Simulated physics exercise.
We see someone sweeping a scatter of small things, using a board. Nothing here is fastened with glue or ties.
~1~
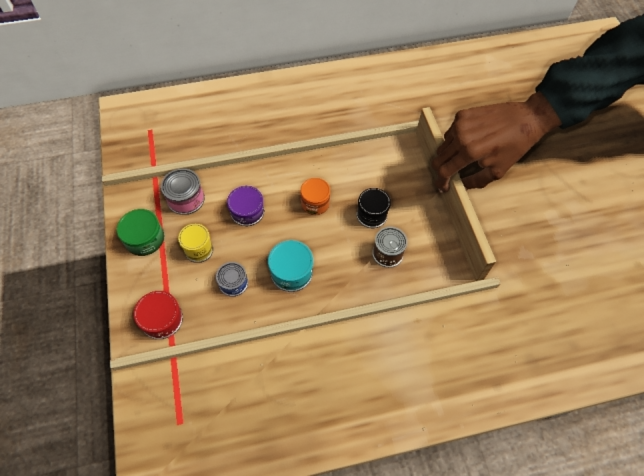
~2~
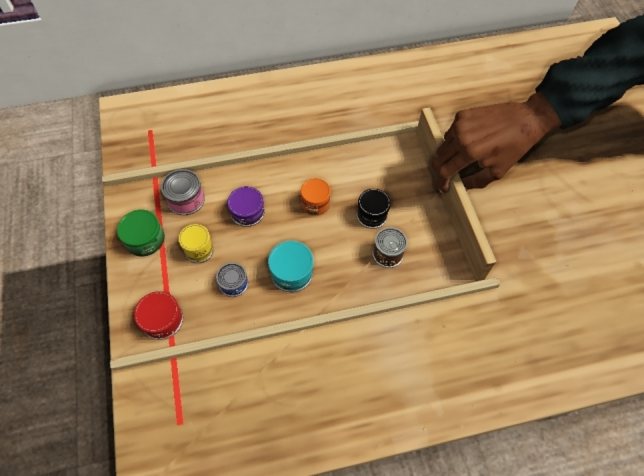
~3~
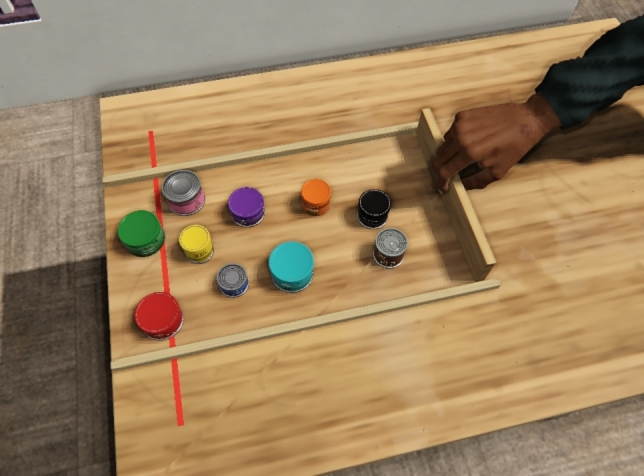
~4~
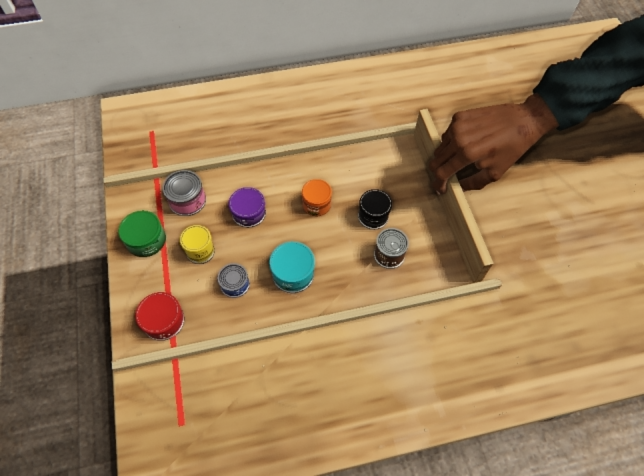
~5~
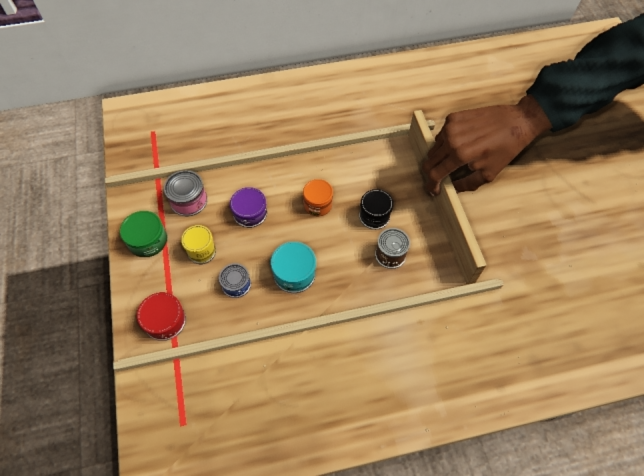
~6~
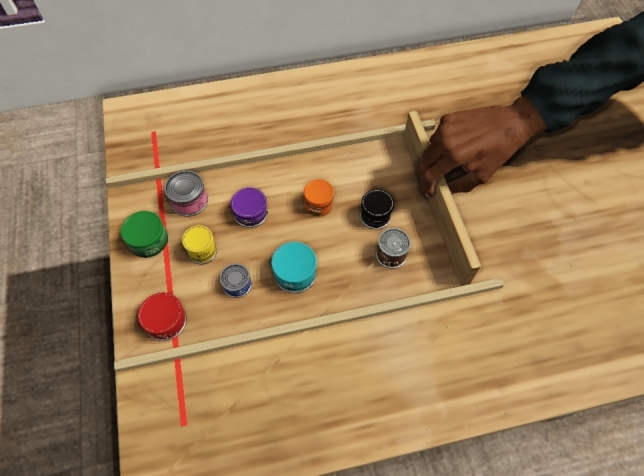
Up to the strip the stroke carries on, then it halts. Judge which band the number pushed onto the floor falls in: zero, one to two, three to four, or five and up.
Well, what drops off the end works out to one or two of them.
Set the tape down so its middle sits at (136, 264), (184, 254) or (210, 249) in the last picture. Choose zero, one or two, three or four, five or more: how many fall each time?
Lab note - count per position: More than four; just one or two; not one.
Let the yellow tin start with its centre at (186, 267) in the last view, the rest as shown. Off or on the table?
From that start, the object then is safe.
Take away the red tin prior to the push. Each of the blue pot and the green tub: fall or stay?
Well, the blue pot goes off the edge while the green tub goes off the edge.
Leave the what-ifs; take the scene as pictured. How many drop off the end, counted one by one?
The count is 2.
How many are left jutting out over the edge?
The overhang total is 3.
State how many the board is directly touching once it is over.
The count in contact is 5.
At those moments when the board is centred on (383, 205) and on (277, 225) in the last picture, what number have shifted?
Tally: 2; 6.
Early on, none off yet; green tub at rest near (145, 235); red tin at rest near (163, 317); pink pot at rest near (187, 194).
A while later, none off yet; green tub travelled a little near (127, 239); red tin travelled a little near (151, 326); pink pot at rest near (181, 191).
Finally, the number that fall off is one or two; lost, blue pot and green tub.
